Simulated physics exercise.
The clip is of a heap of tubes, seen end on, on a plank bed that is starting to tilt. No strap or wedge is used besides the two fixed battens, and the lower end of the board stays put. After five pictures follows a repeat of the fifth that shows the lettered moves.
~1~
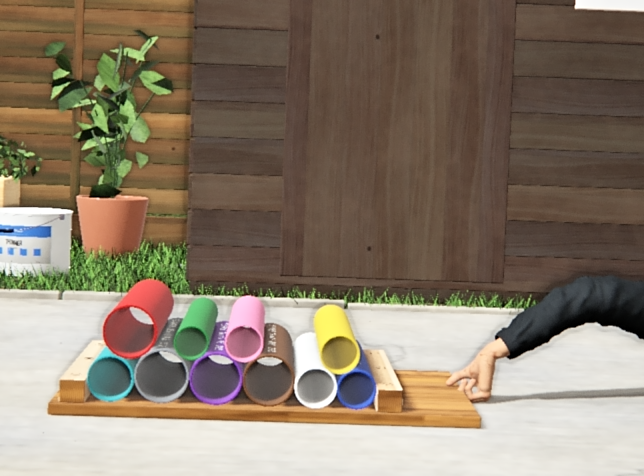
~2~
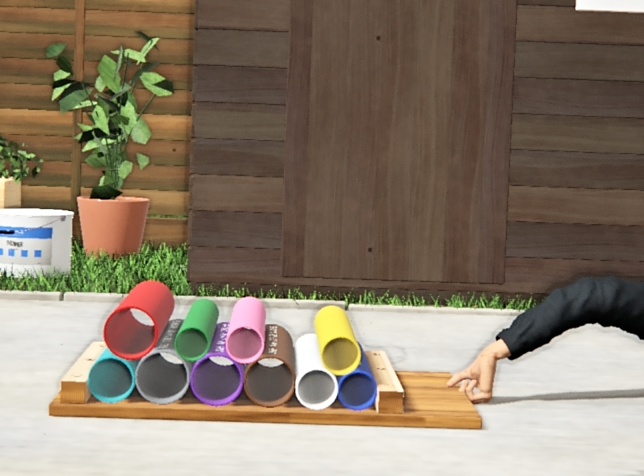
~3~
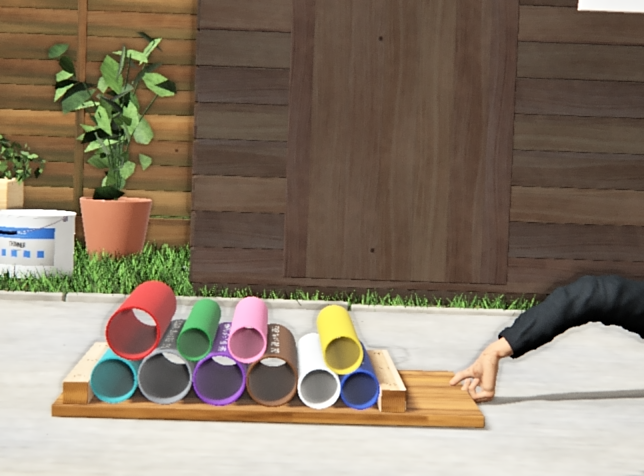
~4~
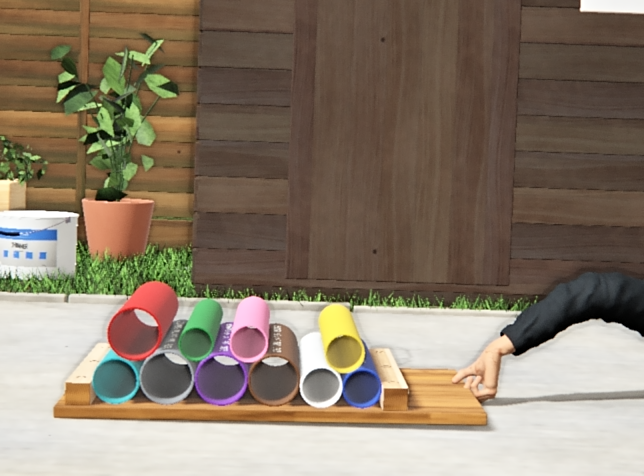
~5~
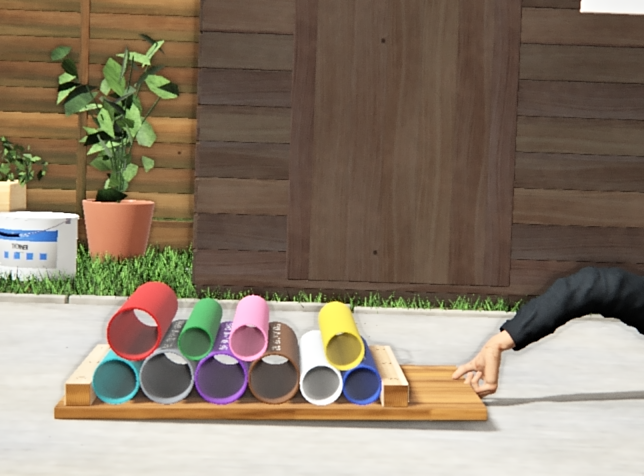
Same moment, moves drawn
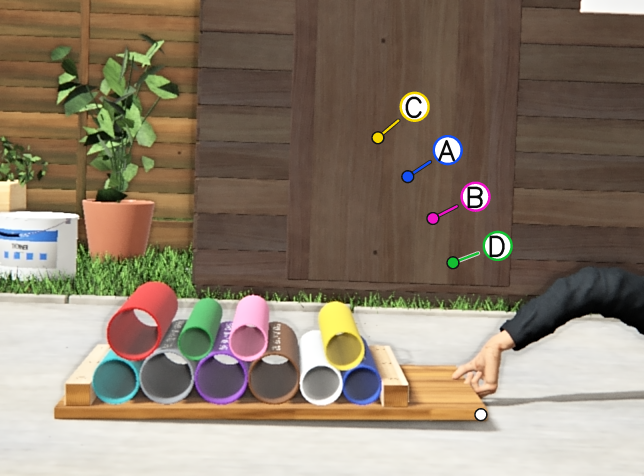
Nothing moves but the view, which drifts very slightly, looking from the front and a little above at a paved strip edged with grass before a dark wooden wall. Red, green, pink and yellow tubes lie over turquoise, grey, purple, brown, white and blue ones on a plank bed, with potted plants behind at left. A dark-sleeved arm at right keeps its hand on the board's end, and the heap stays unchanged.
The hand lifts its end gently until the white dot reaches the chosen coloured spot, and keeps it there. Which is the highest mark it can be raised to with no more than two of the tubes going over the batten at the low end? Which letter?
No higher than B.
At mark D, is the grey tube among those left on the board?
Yes, with D.
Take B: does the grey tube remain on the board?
Yes.
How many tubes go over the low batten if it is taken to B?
At B the number is one.
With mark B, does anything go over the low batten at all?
Yes, at B.
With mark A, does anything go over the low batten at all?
At A: Yes.
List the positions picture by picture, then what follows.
In the first frame, turquoise tube (110, 378); grey tube (162, 376); purple tube (216, 379).
In the second frame, purple tube (217, 380); brown tube (270, 382).
In the third frame, board (270, 381); white tube (319, 388); blue tube (360, 390); pink tube (247, 344).
In the fourth frame, board (272, 381); turquoise tube (116, 381); grey tube (167, 378).
In the fifth frame, board (272, 379); turquoise tube (116, 381); grey tube (167, 377).
On the marked copy, A at (408, 177); B at (433, 218); C at (378, 138); D at (453, 263); the white dot at (481, 415).
Following B. Soon after the start, board at 17°.
Later, board at 29°.
In the end, board at 29°, one over the low batten (red).
As for the rest, A four over the low batten (yellow, green, pink, red); C four over the low batten (yellow, green, pink, red); D one over the low batten (red).
